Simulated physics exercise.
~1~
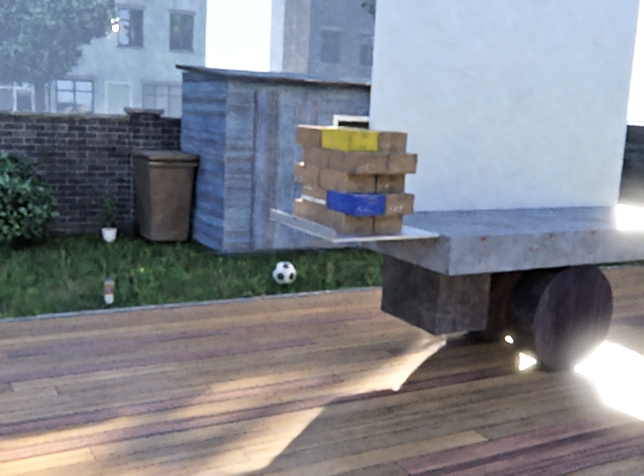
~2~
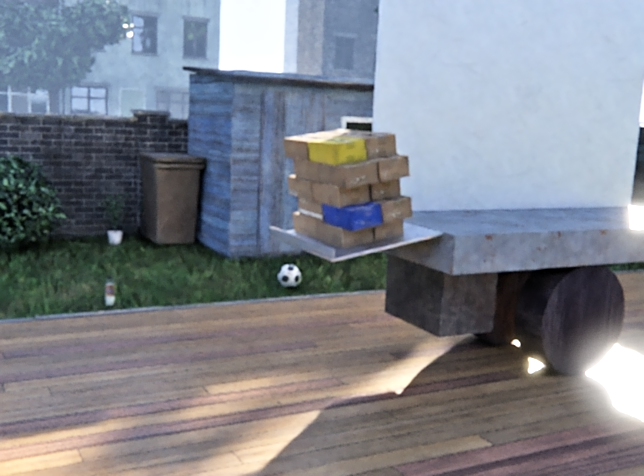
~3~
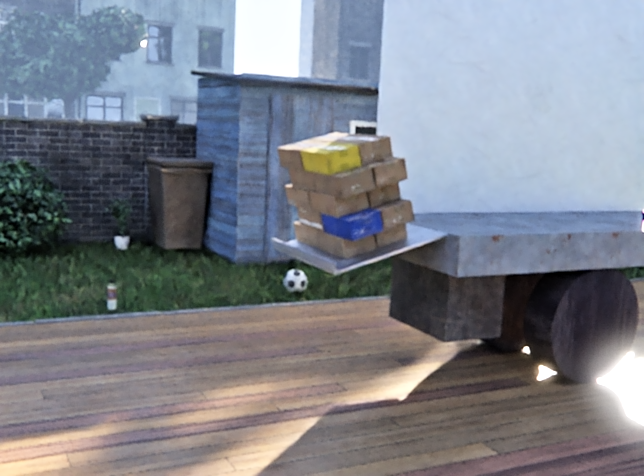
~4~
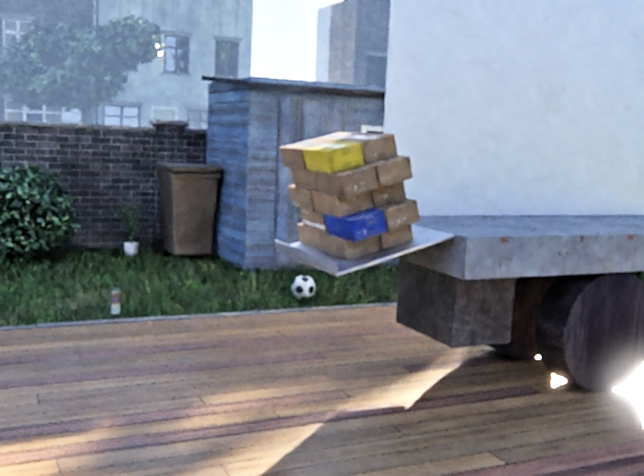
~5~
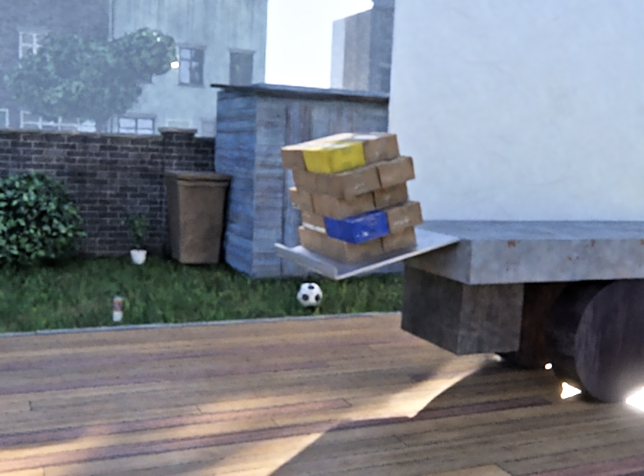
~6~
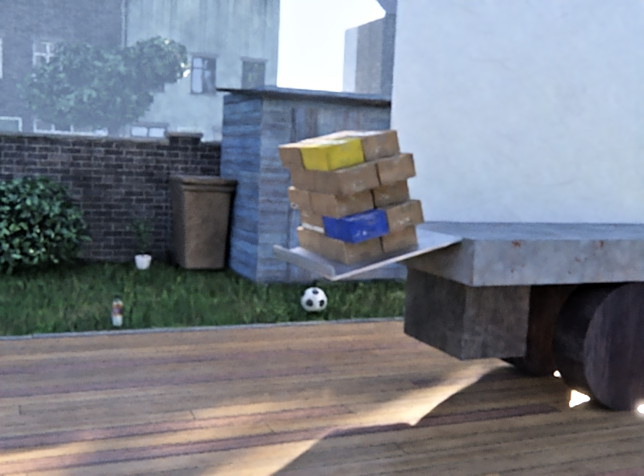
In a yard with a shed, brick wall and football on the grass, a stack of brown boxes, one yellow and one blue, sits on a lorry's tail lift as the platform tilts down to the left, then stops, the leaning stack staying aboard.
